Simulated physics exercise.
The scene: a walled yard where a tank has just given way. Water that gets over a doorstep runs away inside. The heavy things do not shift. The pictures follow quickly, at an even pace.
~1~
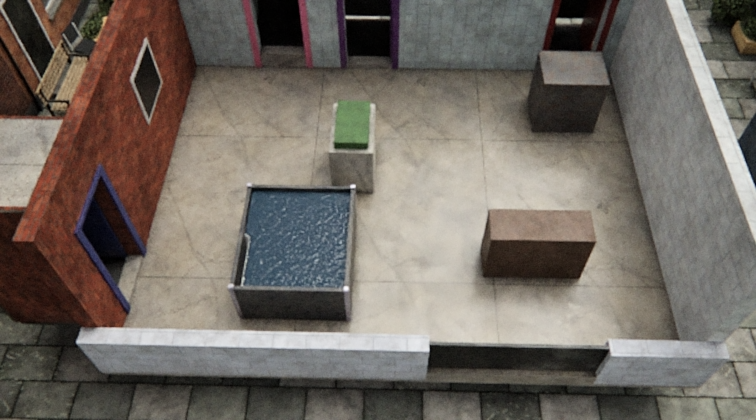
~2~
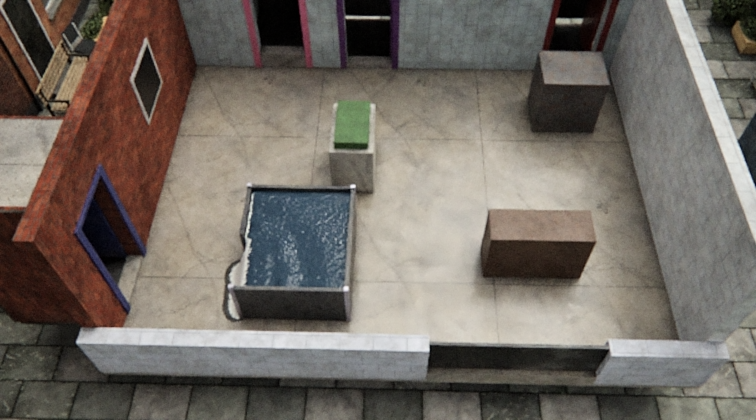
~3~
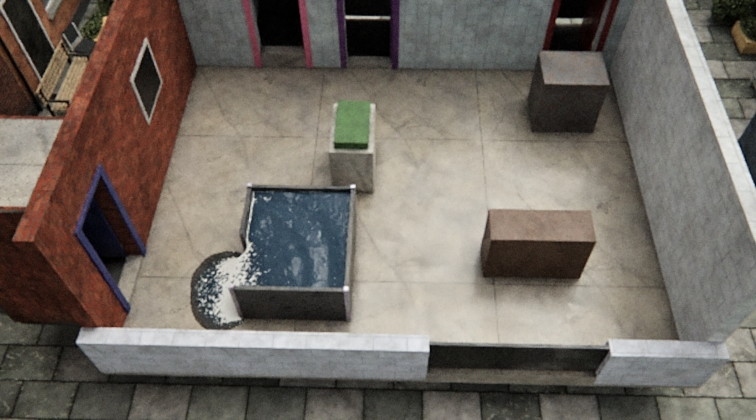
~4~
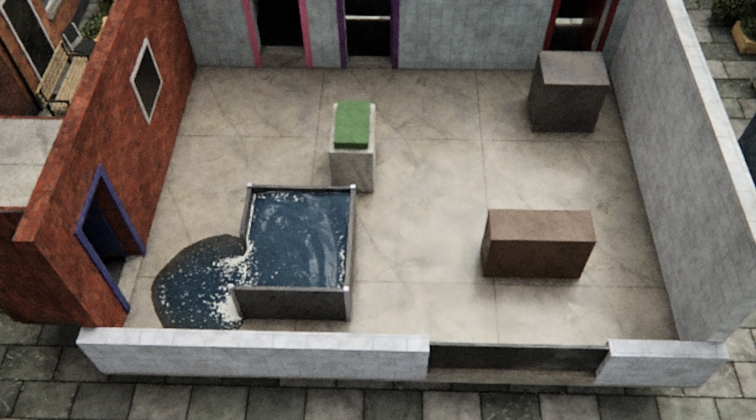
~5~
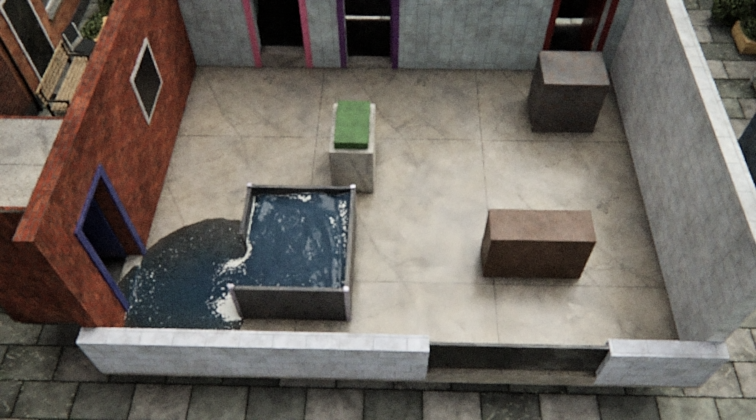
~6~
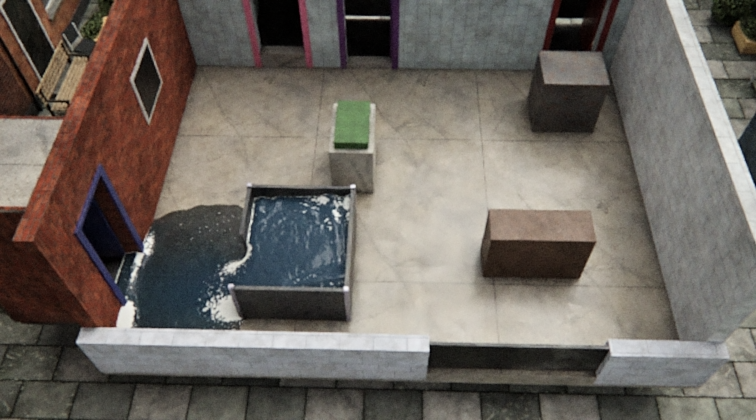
Water pours from a gap in the left side of a square tank in a walled yard, spreading leftward across the pale floor in a widening dark pool that reaches the red wall beside the blue-framed doorway.
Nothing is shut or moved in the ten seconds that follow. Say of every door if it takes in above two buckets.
The pink door stays under that; the red door stays under that; the purple door stays under that; the blue door takes more than that.
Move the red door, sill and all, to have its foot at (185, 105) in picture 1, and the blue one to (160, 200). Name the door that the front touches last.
It is the door marked purple.
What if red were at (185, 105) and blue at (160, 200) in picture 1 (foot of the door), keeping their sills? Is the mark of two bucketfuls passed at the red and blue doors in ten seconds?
Then: The red door passes that mark; the blue door goes over.
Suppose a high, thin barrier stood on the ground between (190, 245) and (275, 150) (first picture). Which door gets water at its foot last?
Last comes the one in red.
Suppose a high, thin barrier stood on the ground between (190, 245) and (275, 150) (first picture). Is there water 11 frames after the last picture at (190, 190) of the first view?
There: Covered.
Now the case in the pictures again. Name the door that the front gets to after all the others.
It is the door marked red.
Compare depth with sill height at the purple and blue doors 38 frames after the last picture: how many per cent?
About 50 and 240 per cent.
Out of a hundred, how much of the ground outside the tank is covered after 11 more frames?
About 15 per cent.
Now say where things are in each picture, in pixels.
In the first picture, the tank at (296, 238) is whole and still.
In the second picture, water pours out at (246, 281) and has run to a hidden place.
In the third picture, water pours out at (246, 281) and has run to (200, 273).
In the fourth picture, the front is at (161, 279), out from the gap at (246, 282).
In the fifth picture, water pours out at (246, 282) and has run to (121, 290).
In the sixth picture, water pours out at (246, 282) and has run to (153, 225).
A moment on, water covers 10 % of the floor; the pink door not reached, the red door not reached, the purple door not reached, the blue door far over two buckets in.
Next, water covers 15 % of the floor; the pink door not reached, the red door not reached, the purple door not reached, the blue door far over two buckets in.
Then, water covers 30 % of the floor; the pink door wet at the sill, nothing in, the red door not reached, the purple door not reached, the blue door far over two buckets in.
Later, water covers 50 % of the floor; the pink door wet at the sill, nothing in, the red door not reached, the purple door wet at the sill, nothing in, the blue door far over two buckets in.
In the end, water covers 75 % of the floor; the pink door wet at the sill, nothing in, the red door wet at the sill, nothing in, the purple door wet at the sill, nothing in, the blue door far over two buckets in.
